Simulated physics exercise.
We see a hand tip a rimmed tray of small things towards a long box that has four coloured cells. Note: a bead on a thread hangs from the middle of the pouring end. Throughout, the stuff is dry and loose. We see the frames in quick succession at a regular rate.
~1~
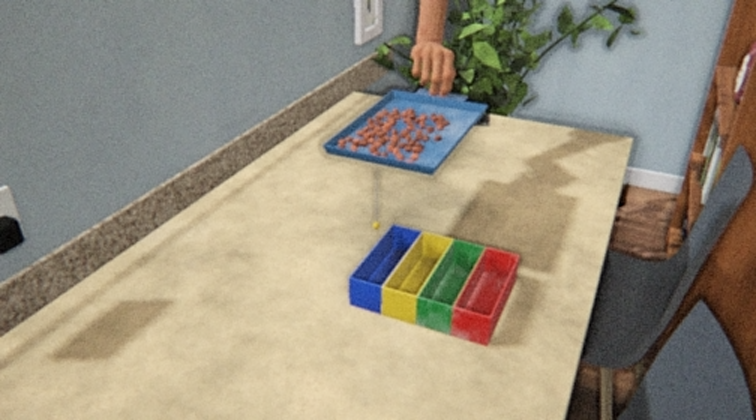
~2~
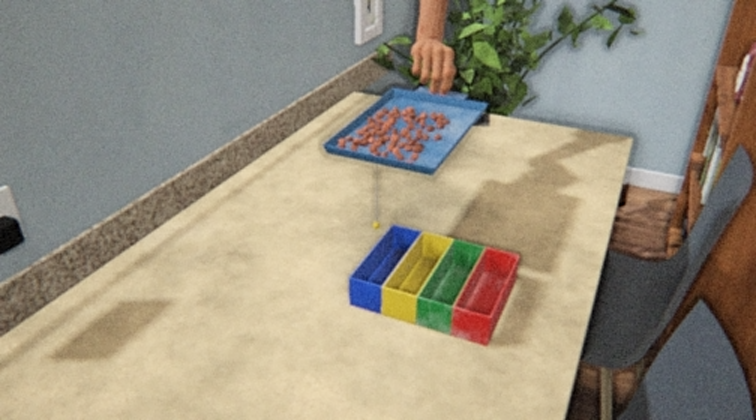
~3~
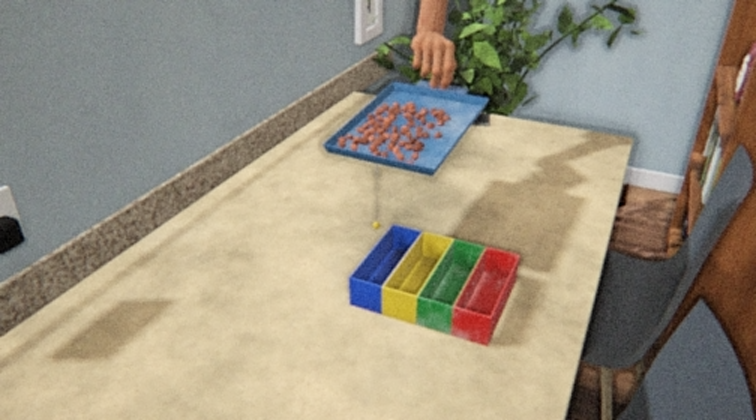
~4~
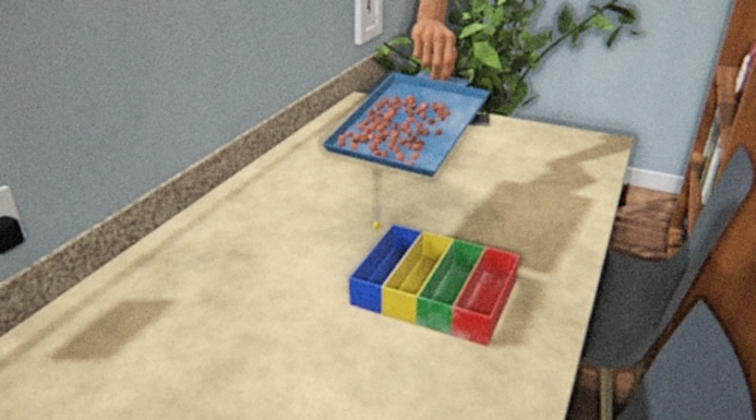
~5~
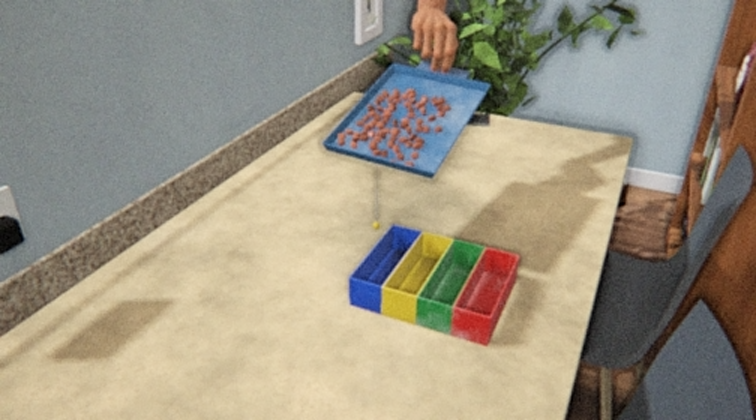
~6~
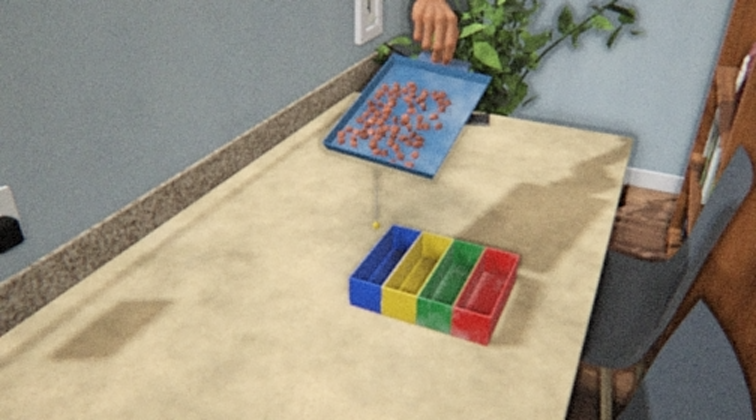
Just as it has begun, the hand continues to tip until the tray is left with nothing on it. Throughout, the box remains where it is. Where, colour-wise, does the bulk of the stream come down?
In the yellow cell.
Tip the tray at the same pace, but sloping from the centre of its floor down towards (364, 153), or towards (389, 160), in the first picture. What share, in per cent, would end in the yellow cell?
The first try would leave around 0 per cent there, the second around 20 per cent.
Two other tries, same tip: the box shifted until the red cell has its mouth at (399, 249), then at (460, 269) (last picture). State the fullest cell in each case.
Well, the first time it's red, and the second time it's that green cell.
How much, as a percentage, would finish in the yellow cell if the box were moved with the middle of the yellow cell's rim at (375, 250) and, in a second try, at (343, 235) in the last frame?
Around 20 % followed by around 0 %.
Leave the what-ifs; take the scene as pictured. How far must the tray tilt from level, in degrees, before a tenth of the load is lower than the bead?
It has tipped about 75 degrees.
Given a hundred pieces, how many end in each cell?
Blue cell: 30 per cent; yellow cell: 50 per cent; green cell: 0 per cent; red cell: 0 per cent.
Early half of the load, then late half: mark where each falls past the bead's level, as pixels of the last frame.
Early half: (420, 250); late half: (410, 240).
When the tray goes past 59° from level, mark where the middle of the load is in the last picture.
In the last view the centre sits at roughly (399, 151).
Shortly afterwards, tray tipped steeply; all but a few on the tray; only a few falling or outside the box.
Next, tray tipped right over; a little on the tray; near half in the yellow cell; near a quarter in the blue cell; only a few in the red cell; only a few in the green cell; near a quarter falling or outside the box.
Some moments later, tray tipped past a quarter turn; near half in the yellow cell; near a third in the blue cell; only a few in the red cell; only a few in the green cell; a little falling or outside the box.
In the end, tray tipped past a quarter turn; near half in the yellow cell; near a third in the blue cell; only a few in the red cell; only a few in the green cell; a little outside the box.
